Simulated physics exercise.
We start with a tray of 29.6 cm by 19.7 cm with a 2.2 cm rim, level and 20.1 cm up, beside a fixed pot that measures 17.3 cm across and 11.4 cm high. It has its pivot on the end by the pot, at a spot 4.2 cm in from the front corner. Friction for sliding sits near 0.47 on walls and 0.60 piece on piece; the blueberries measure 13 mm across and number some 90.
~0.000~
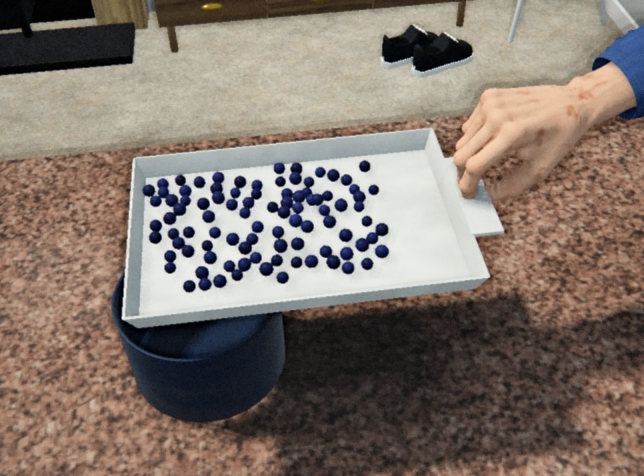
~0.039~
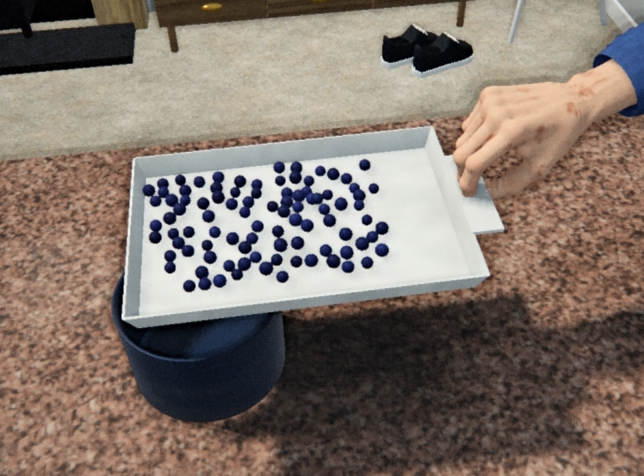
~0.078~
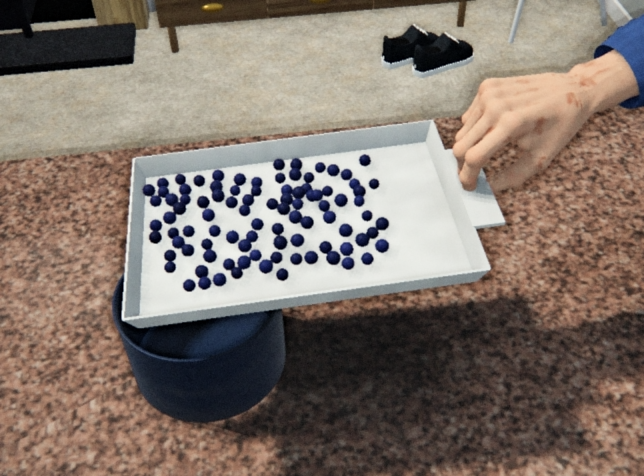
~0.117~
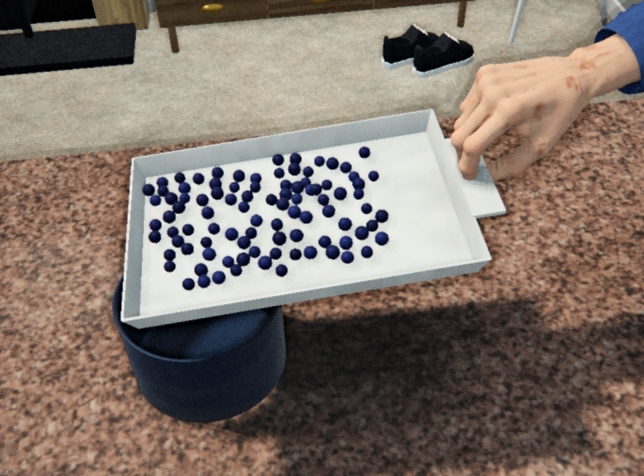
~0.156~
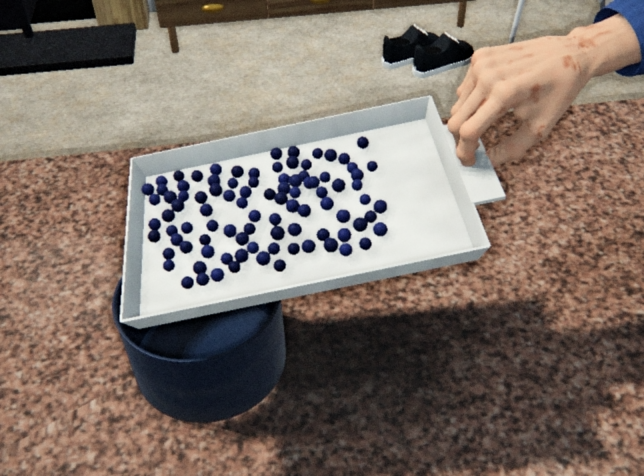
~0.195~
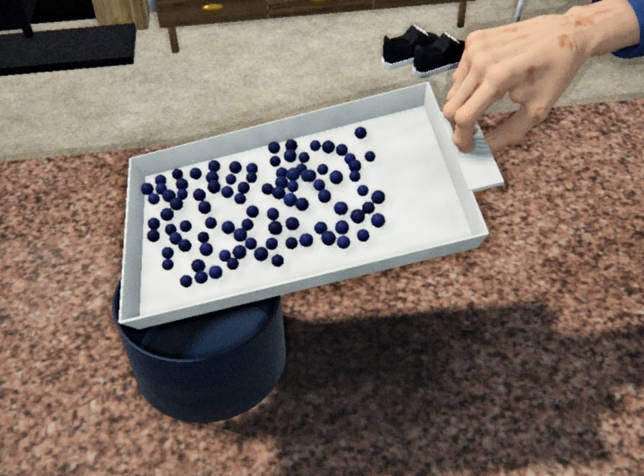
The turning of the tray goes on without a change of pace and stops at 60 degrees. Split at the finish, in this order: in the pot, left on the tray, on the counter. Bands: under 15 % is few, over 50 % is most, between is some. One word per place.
Pot: Few, tray: Most, counter: Few.
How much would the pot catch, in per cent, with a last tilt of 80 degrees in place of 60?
Estimated share: About 0 %.
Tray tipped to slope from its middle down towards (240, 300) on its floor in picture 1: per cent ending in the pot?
Roughly 0 percent of them.
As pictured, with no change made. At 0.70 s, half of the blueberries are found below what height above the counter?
Roughly 24 centimetres.
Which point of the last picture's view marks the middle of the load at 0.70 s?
(149, 222), roughly.
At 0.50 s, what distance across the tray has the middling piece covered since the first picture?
By then it sits near 5 cm from where it began.
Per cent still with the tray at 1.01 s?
Some 95 per cent of the load.
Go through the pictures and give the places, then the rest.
The first frame shows tray tilt 0 degrees, front corners at (133, 311) and (478, 271); middle of the pieces at (258, 227); pot at (196, 292).
The second frame shows tray tilt 1 degrees, front corners at (133, 311) and (478, 269); middle of the pieces at (258, 226).
The third frame shows tray tilt 2 degrees, front corners at (132, 311) and (479, 263); middle of the pieces at (257, 224).
The fourth frame shows tray tilt 5 degrees, front corners at (132, 312) and (479, 254), lowest corner left front; middle of the pieces at (256, 221).
The fifth frame shows tray tilt 8 degrees, front corners at (130, 312) and (478, 241), lowest corner left front; middle of the pieces at (255, 216).
The sixth frame shows tray tilt 11 degrees, front corners at (129, 313) and (476, 229), lowest corner left front; middle of the pieces at (253, 212); pot at (197, 293). Its pace works out near 80 degrees a second.
After 0.50 s, tilt 36 degrees; the tray holds 100 %, the pot 0 %.
After 0.70 s, tilt 52 degrees; the tray holds 100 %, the pot 0 %.
After 1.01 s, tilt 60 degrees; the tray holds 95 %, the pot 0 %.
In the end, at 1.7 s, pot 0 %, tray 95 %, counter 5 %.
